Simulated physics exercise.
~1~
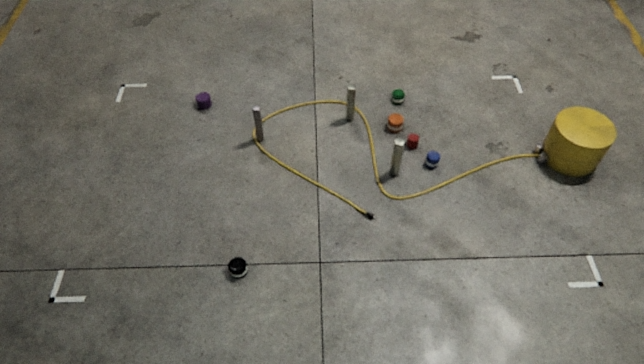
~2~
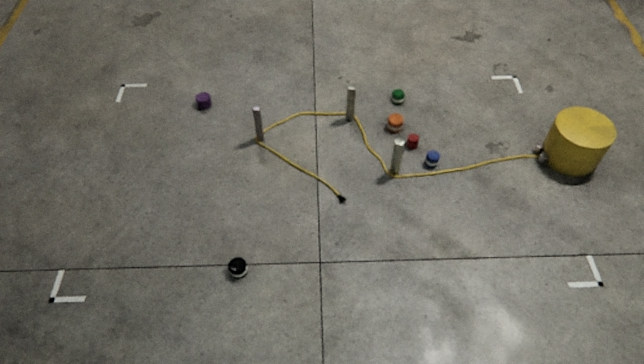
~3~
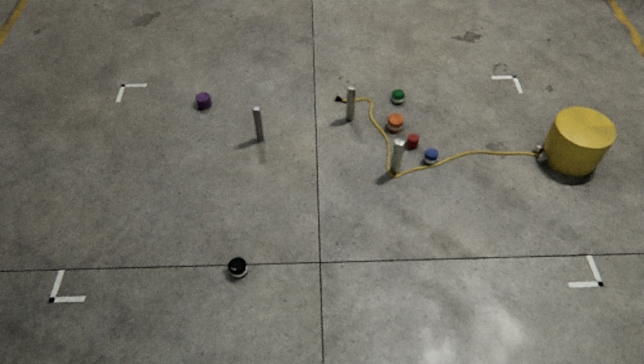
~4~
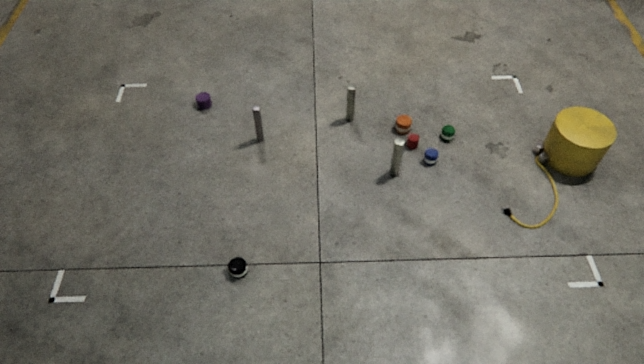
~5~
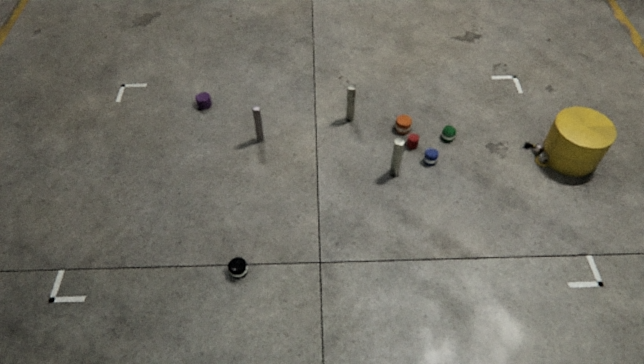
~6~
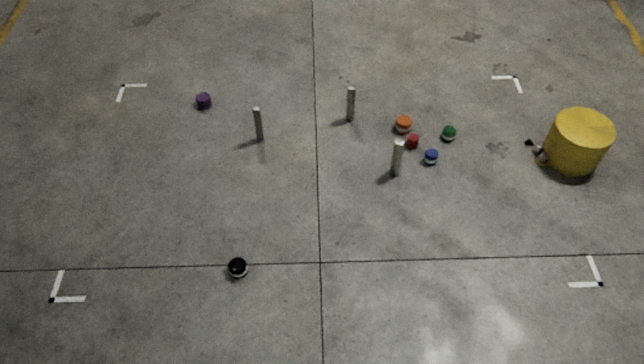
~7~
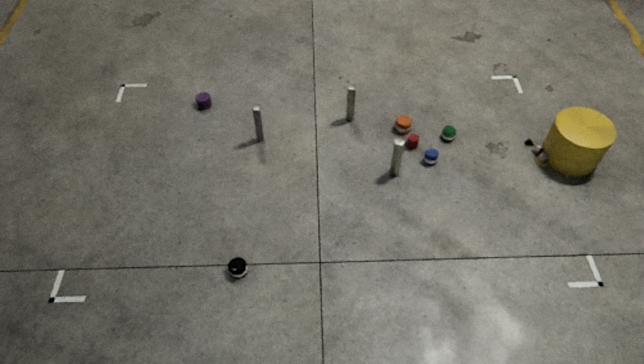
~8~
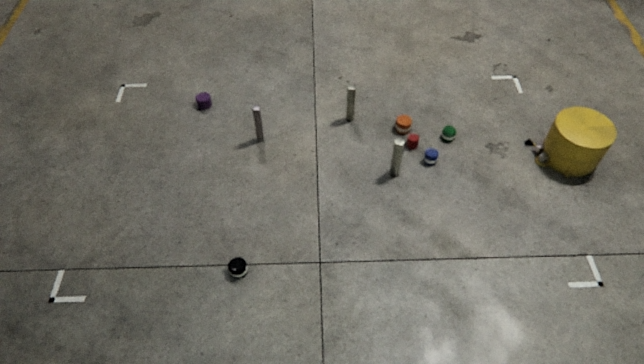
Yellow reel on a concrete floor drawing in its yellow lead past three posts, the green jar and orange canister ending shifted.
